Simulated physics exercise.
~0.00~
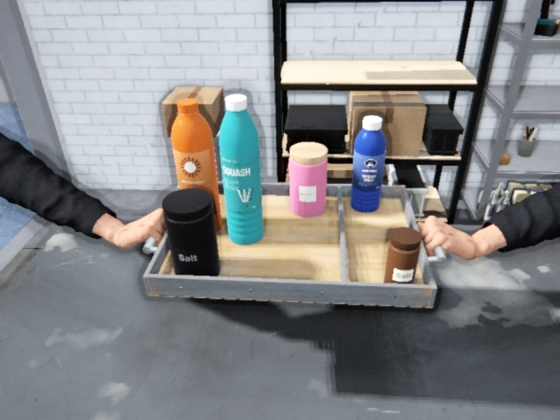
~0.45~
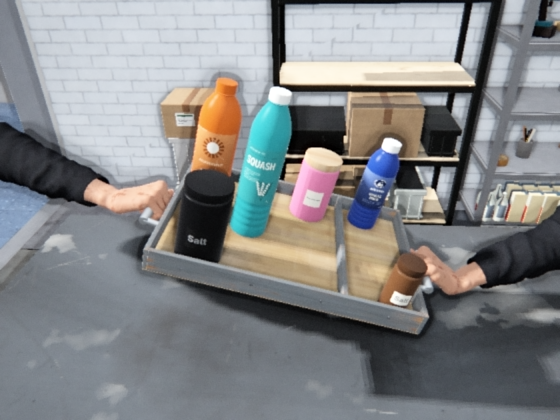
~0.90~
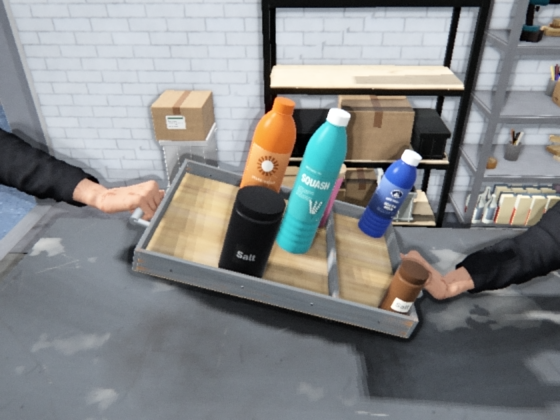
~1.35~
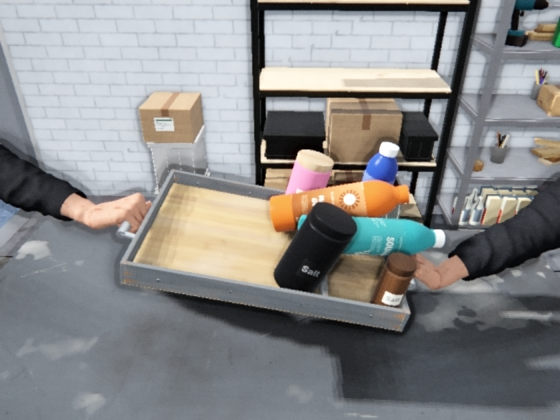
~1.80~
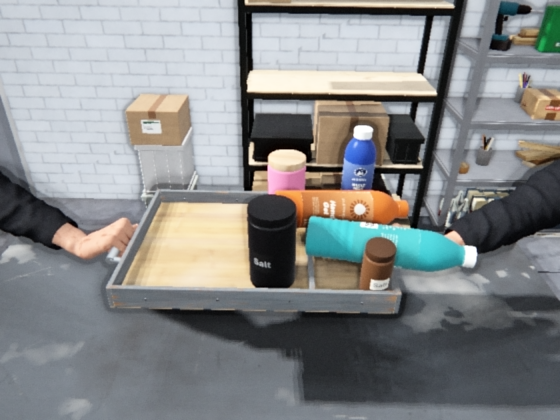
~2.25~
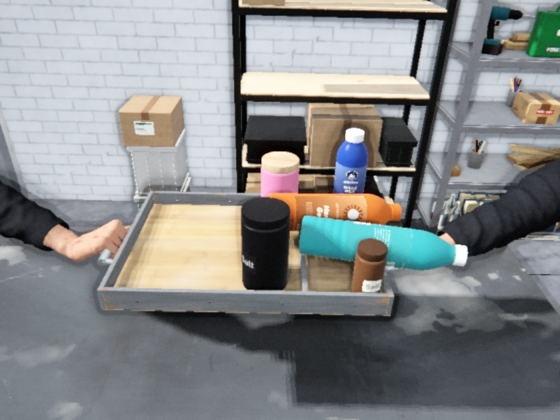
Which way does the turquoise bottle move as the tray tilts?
The turquoise bottle moves to the right, ending up on its side across the right end of the tray.
